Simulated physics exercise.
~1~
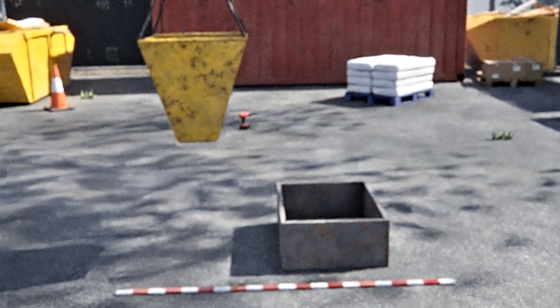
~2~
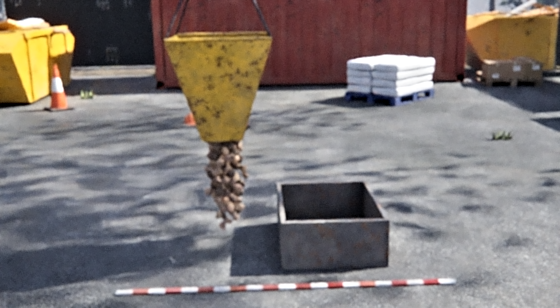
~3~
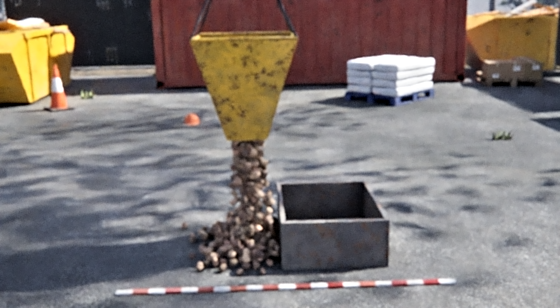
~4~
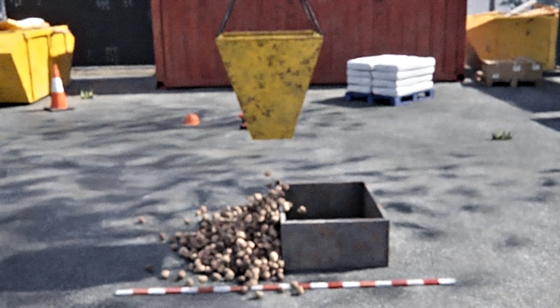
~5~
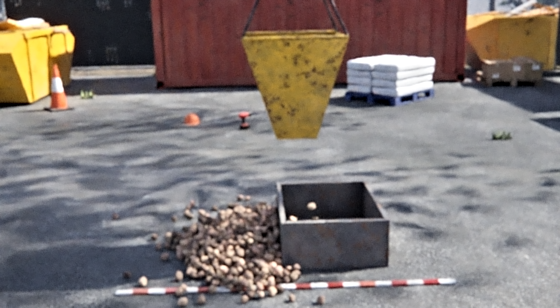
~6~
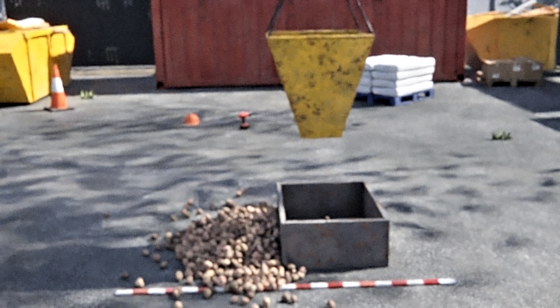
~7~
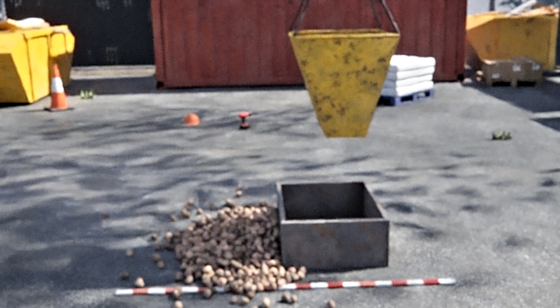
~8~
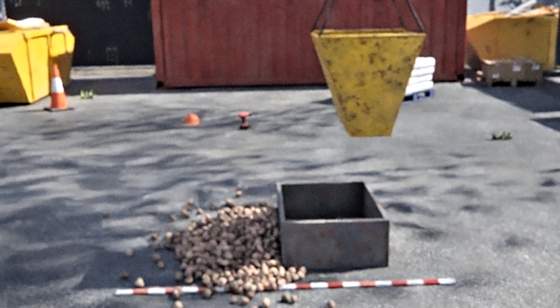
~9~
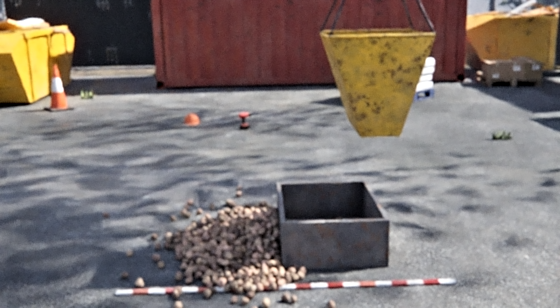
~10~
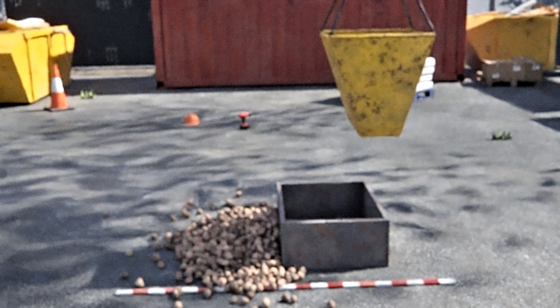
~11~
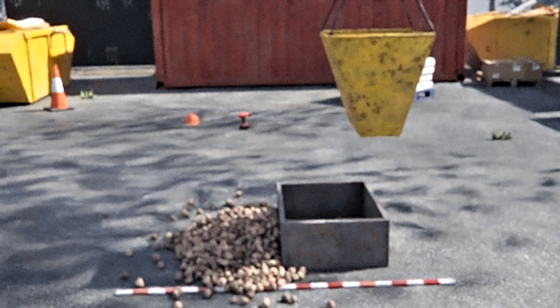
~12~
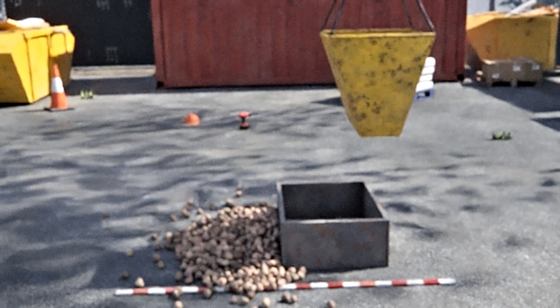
Yellow skip moving right above a paved yard, dropping brown stones that pile up left of an open bin, leaving it nearly empty.
